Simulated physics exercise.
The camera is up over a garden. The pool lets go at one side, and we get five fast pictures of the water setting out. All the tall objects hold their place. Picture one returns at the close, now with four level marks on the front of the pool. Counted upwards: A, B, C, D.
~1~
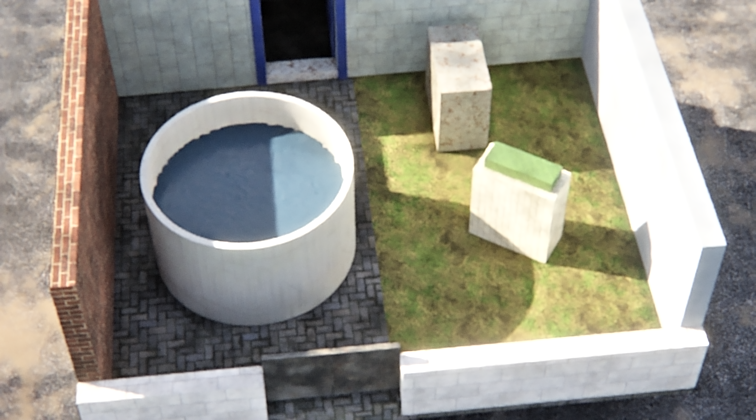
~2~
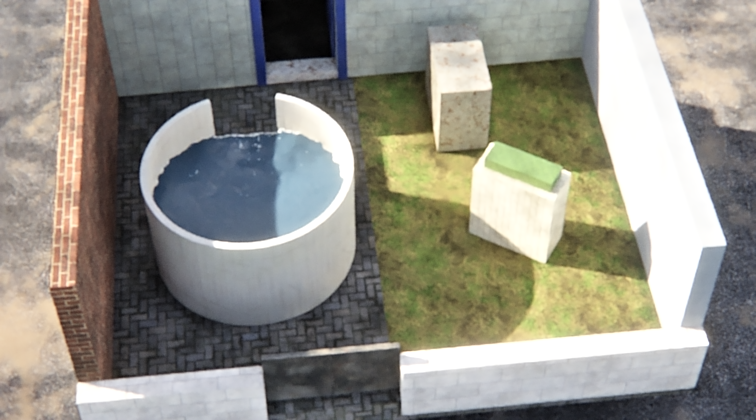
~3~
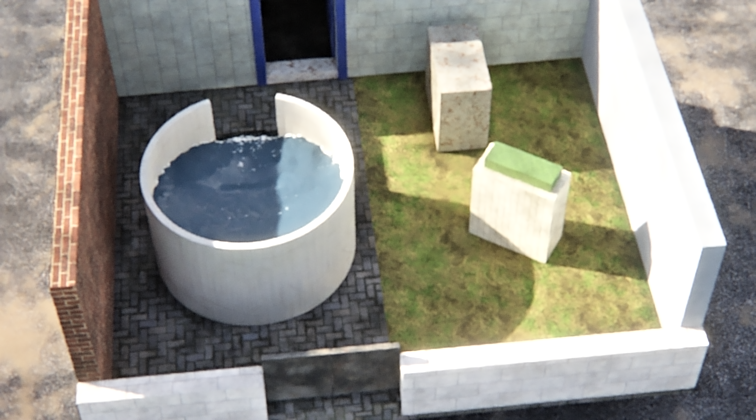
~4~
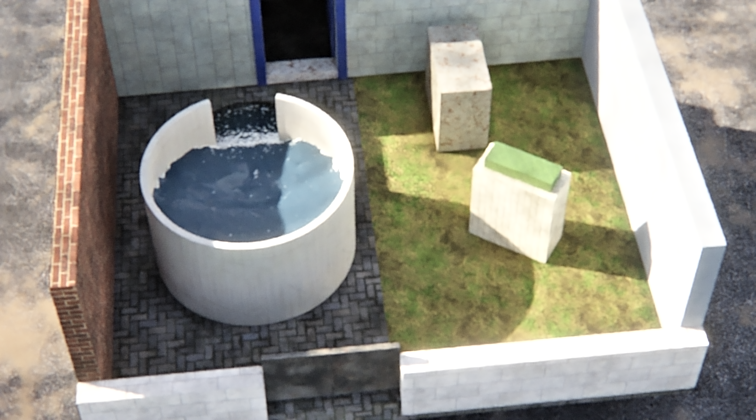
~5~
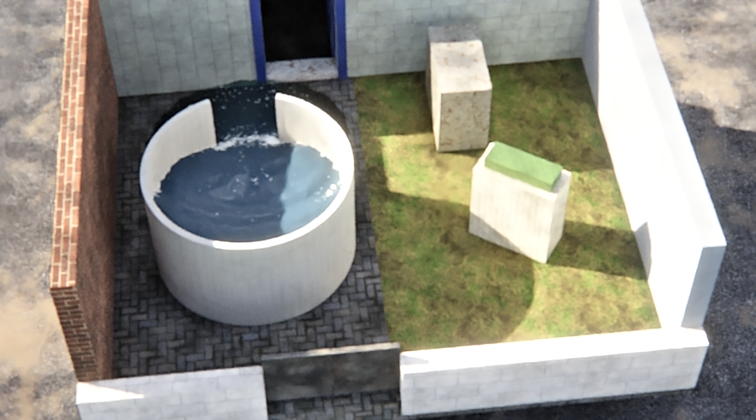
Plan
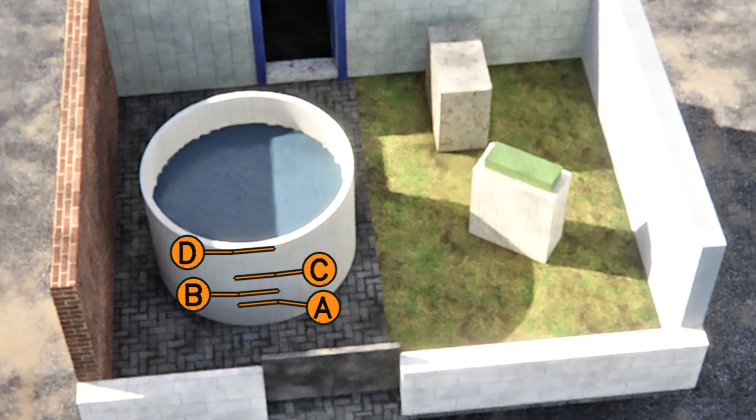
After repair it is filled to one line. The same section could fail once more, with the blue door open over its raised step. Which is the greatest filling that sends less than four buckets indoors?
The limit is A.
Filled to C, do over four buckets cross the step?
Yes, that goes wrong.
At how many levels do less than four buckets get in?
One of the four.
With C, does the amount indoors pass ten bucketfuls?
Yes.
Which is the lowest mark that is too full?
It is B.
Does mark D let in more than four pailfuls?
Yes.
On the marked copy, A at (259, 303); B at (257, 292); C at (255, 276); D at (252, 250); from the bottom up A, B, C, D.
With A, a bucket or two gets in.
With B, about 9 bucketfuls get in.
With C, dozens of bucketfuls pour in.
With D, dozens of bucketfuls pour in.
